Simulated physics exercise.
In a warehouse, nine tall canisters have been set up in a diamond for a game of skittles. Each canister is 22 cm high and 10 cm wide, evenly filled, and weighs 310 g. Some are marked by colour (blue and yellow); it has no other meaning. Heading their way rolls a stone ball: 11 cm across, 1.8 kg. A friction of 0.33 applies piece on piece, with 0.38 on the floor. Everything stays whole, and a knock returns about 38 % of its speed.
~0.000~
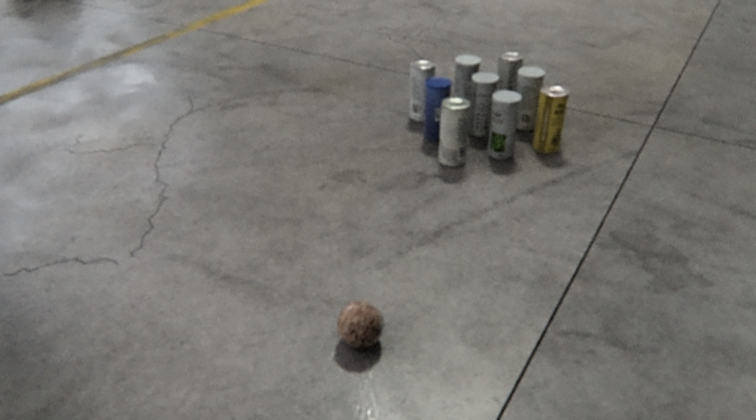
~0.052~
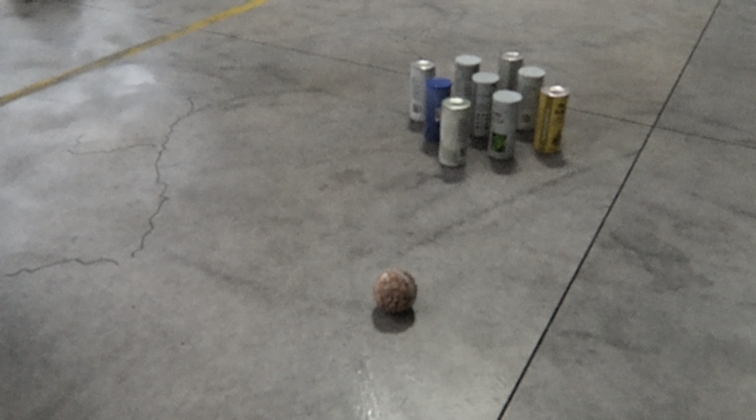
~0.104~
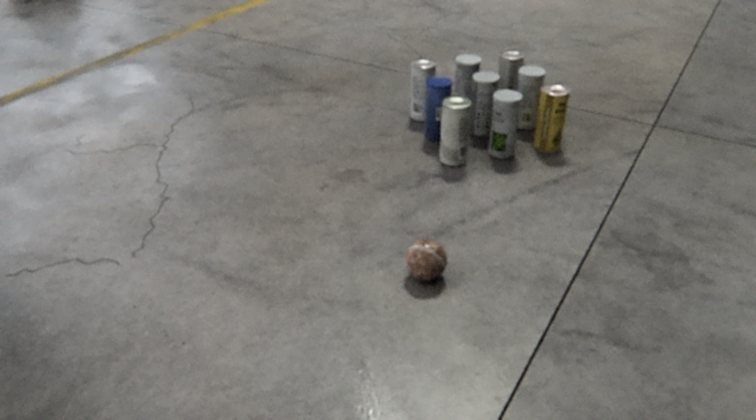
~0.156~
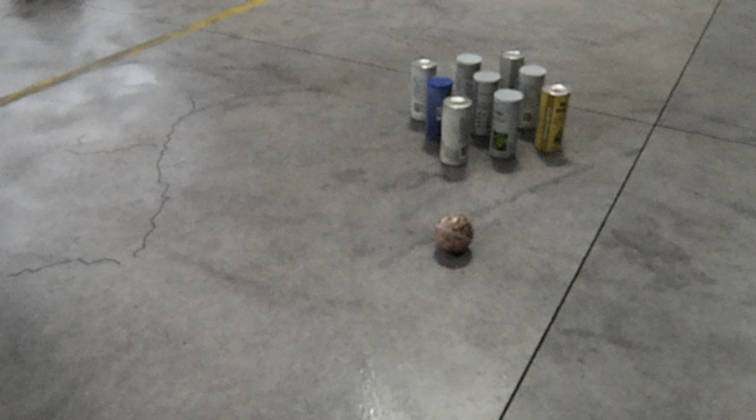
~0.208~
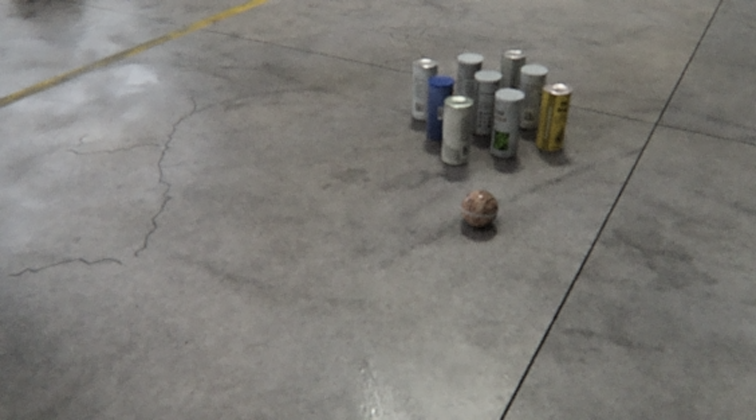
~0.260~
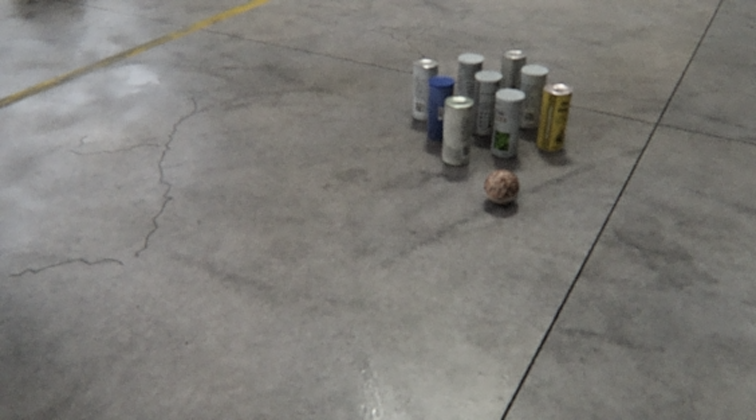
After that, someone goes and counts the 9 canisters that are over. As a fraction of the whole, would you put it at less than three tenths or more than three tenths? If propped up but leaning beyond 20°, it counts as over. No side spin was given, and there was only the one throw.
Counted up, it comes to fewer than three in ten.
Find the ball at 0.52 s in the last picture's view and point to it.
Pixel position: Around (580, 113).
By 0.52 s, ball still moving; 1 of the 9 canisters over; yellow canister on its side.
By 0.76 s, ball still moving; 1 of the 9 canisters over; yellow canister lying flat.
When it is over (1.4 s), ball rolling away; 1 of the 9 canisters over; yellow canister lying flat; blue canister unmoved. That is 11 per cent. In pixels of the last frame, middles, yellow canister near (655, 14), blue canister near (440, 110).
